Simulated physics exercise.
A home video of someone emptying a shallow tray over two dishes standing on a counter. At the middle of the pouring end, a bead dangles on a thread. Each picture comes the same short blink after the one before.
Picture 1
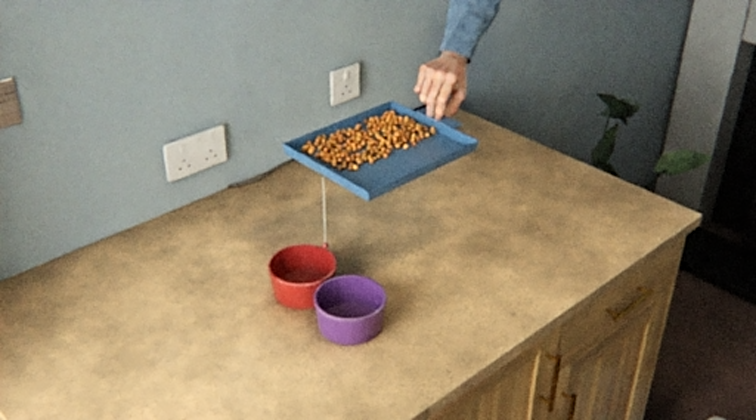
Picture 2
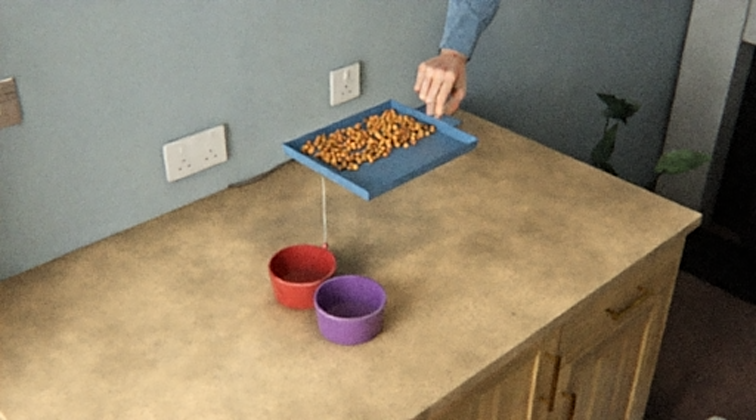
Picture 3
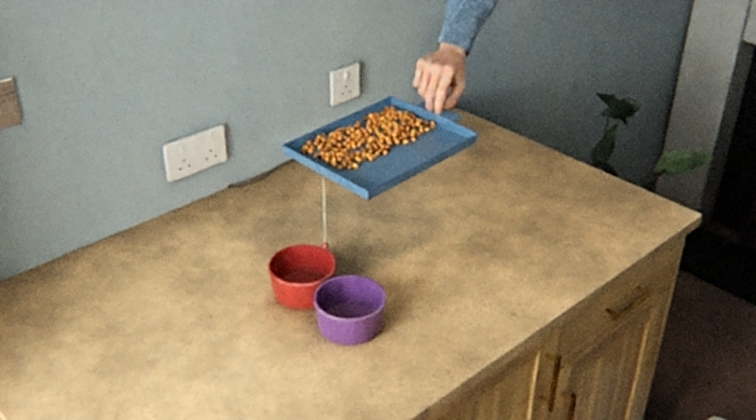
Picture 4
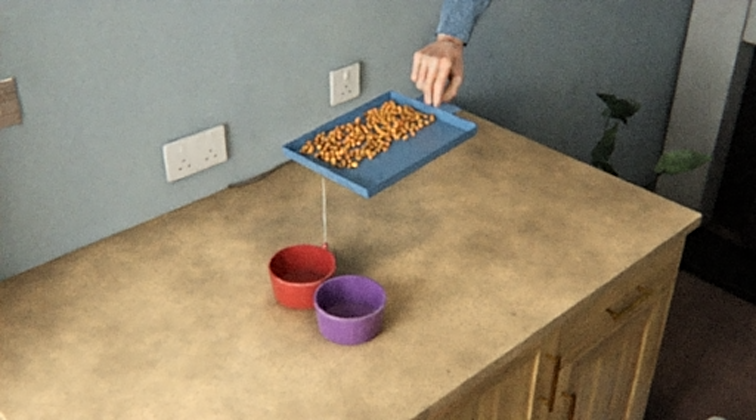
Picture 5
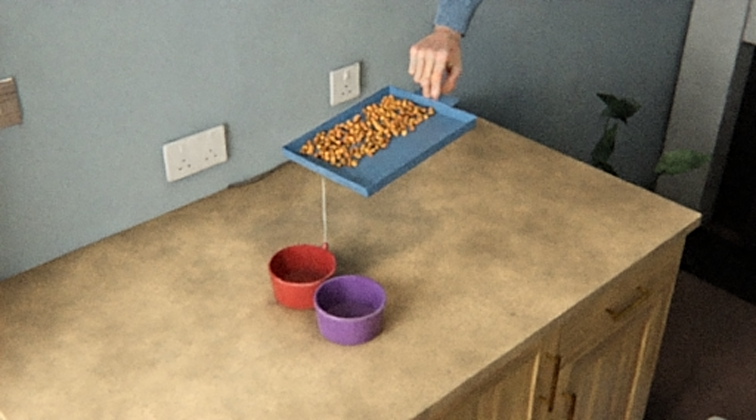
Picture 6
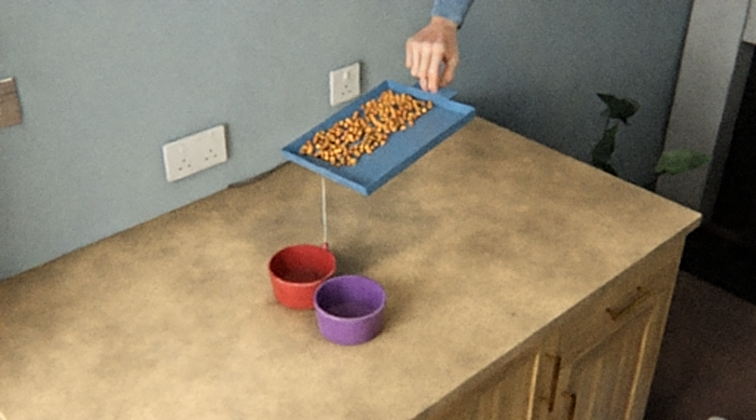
A hand slowly raises the back of a blue tray of roasted chickpeas above two bowls.
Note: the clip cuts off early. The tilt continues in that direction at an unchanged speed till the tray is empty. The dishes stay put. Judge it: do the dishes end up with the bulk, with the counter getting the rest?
The catch is going to fall below what is lost.
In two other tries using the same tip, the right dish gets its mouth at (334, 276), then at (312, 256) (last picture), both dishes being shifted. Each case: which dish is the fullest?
The one at left, then the one at left.
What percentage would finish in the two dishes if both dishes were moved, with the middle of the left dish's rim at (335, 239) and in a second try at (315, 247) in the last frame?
Roughly 0% on the first try and 30% on the second.
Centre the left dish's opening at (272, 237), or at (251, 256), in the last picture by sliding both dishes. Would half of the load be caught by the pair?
Well, it comes to a greater portion at first and a lesser portion after that.
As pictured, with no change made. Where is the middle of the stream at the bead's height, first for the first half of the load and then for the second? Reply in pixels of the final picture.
First around (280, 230), afterwards around (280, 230).
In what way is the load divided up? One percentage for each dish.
Result - left dish: 20 %; right dish: 0 %.
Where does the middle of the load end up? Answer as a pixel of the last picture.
Close to (277, 264) in the last picture.
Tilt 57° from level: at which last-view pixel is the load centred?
Roughly at (319, 132).
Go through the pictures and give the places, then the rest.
The first picture shows corners of the pouring end (285, 143) and (369, 191), level; middle of the load (371, 140), roasted chickpeas; left dish (277, 288); right dish (324, 323); bead on its thread (325, 246).
The second picture shows corners of the pouring end (285, 144) and (368, 191), level; middle of the load (371, 139).
The third picture shows corners of the pouring end (284, 145) and (368, 190), tipped barely, lowest at the left corner; middle of the load (371, 137).
The fourth picture shows corners of the pouring end (284, 146) and (367, 189), tipped a little, lowest at the left corner; middle of the load (371, 133).
The fifth picture shows corners of the pouring end (284, 147) and (366, 188), tipped a little, lowest at the left corner; middle of the load (370, 130).
The sixth picture shows corners of the pouring end (283, 149) and (365, 187), tipped a little, lowest at the left corner; middle of the load (369, 127); left dish (277, 288); right dish (324, 323).
Just after the last frame, tray tipped steeply; every one on the tray.
A moment on, tray tipped right over; almost all on the tray; just a few outside both; just a few in the air.
Further on, tray tipped past a quarter turn; roughly a quarter in the left dish; the larger part outside both.
When it is over, tray tipped past a quarter turn; not one in the right dish; roughly a quarter in the left dish; the larger part outside both.
